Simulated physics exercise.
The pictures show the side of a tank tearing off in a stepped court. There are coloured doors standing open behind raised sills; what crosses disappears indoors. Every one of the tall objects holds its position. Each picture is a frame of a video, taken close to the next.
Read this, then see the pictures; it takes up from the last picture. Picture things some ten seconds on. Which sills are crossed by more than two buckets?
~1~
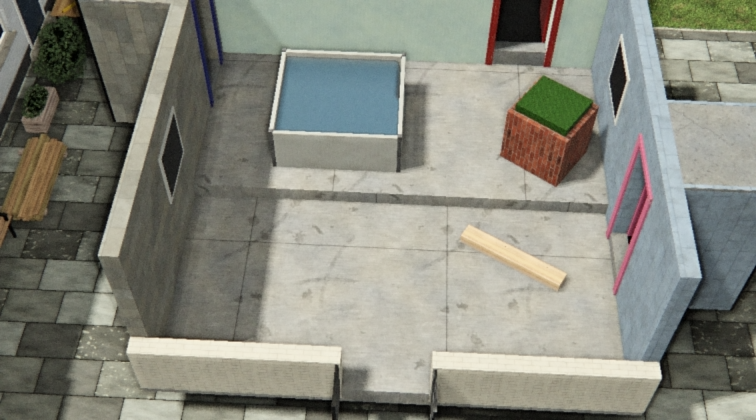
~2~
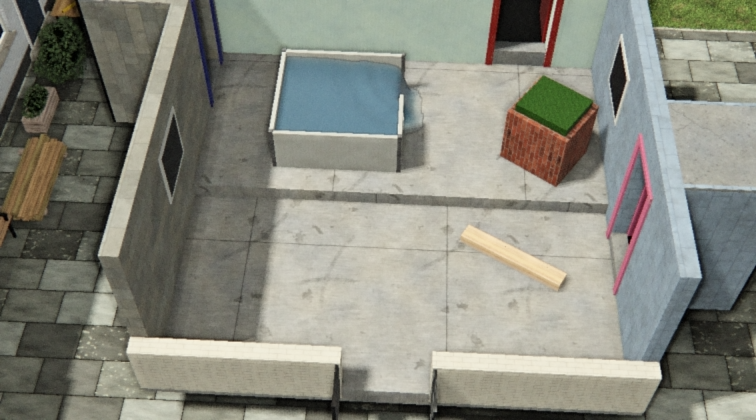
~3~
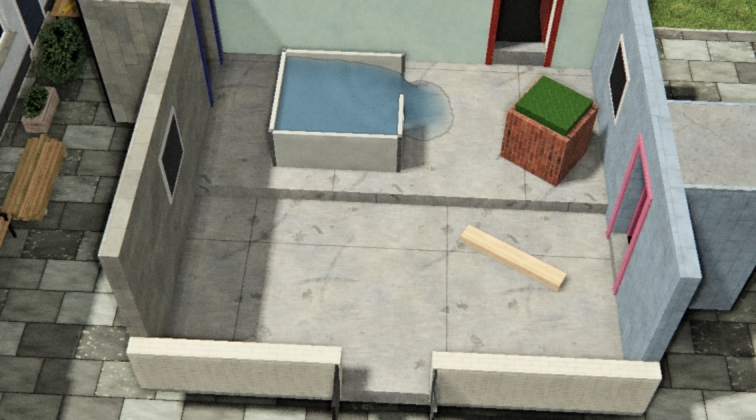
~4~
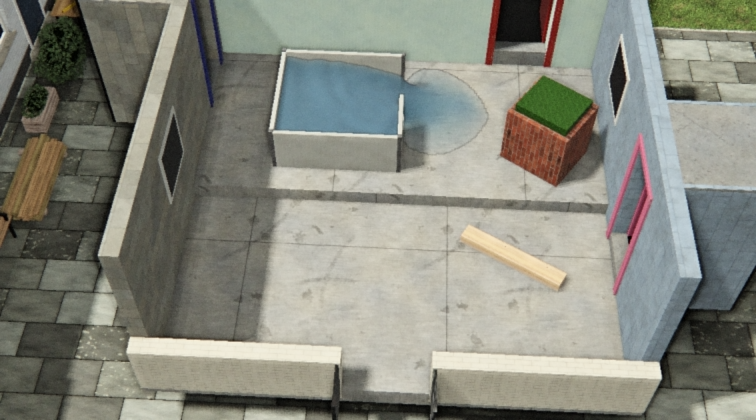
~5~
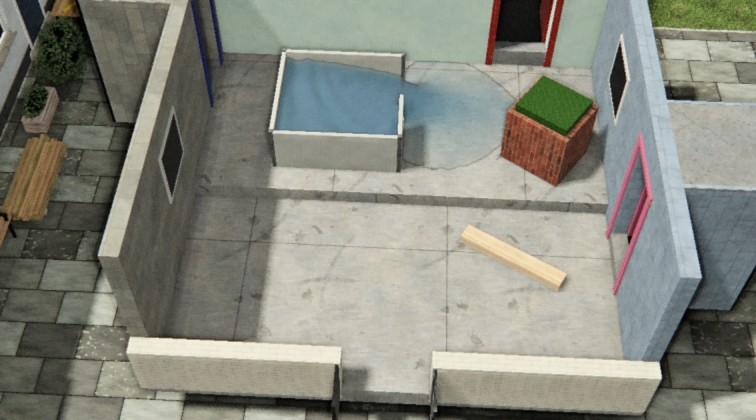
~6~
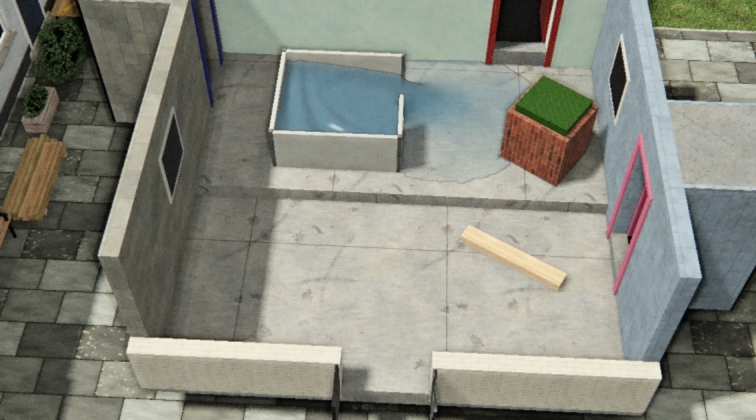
The pink door sill is not crossed by that much. The red door sill is not crossed by that much. The blue door sill is not crossed by that much.
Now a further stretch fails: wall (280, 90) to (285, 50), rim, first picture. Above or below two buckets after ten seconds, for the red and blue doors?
I'd expect the red door to stay beneath the mark and the blue door to get past the mark.
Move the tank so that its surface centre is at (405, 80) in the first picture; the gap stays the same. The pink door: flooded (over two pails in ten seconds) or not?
The pink door falls short.
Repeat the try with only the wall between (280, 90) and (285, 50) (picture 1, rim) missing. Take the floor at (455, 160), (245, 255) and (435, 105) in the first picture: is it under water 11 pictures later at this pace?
So that's left bare for the first, waterlogged for the second and left bare for the third.
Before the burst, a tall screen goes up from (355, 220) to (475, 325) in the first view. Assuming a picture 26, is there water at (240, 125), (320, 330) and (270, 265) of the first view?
Untouched; untouched; untouched.
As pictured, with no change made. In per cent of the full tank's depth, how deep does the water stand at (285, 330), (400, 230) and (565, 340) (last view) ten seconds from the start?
Readings in order: Around 8, 4 and 8 %.
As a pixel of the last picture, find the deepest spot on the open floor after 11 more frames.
Near (585, 79).
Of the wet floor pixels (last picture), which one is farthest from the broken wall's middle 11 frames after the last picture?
The farthest wet spot is near (605, 278).
A moment on, water covers 20 % of the floor; the pink door not reached, the red door wet at the sill, nothing in, the blue door not reached.
Next, water covers 25 % of the floor; the pink door wet at the sill, nothing in, the red door wet at the sill, nothing in, the blue door not reached.
Then, water covers 35 % of the floor; the pink door wet at the sill, nothing in, the red door wet at the sill, nothing in, the blue door not reached.
Later, water covers 60 % of the floor; the pink door wet at the sill, nothing in, the red door wet at the sill, nothing in, the blue door not reached.
In the end, water covers 90 % of the floor; the pink door wet at the sill, nothing in, the red door wet at the sill, nothing in, the blue door wet at the sill, nothing in.
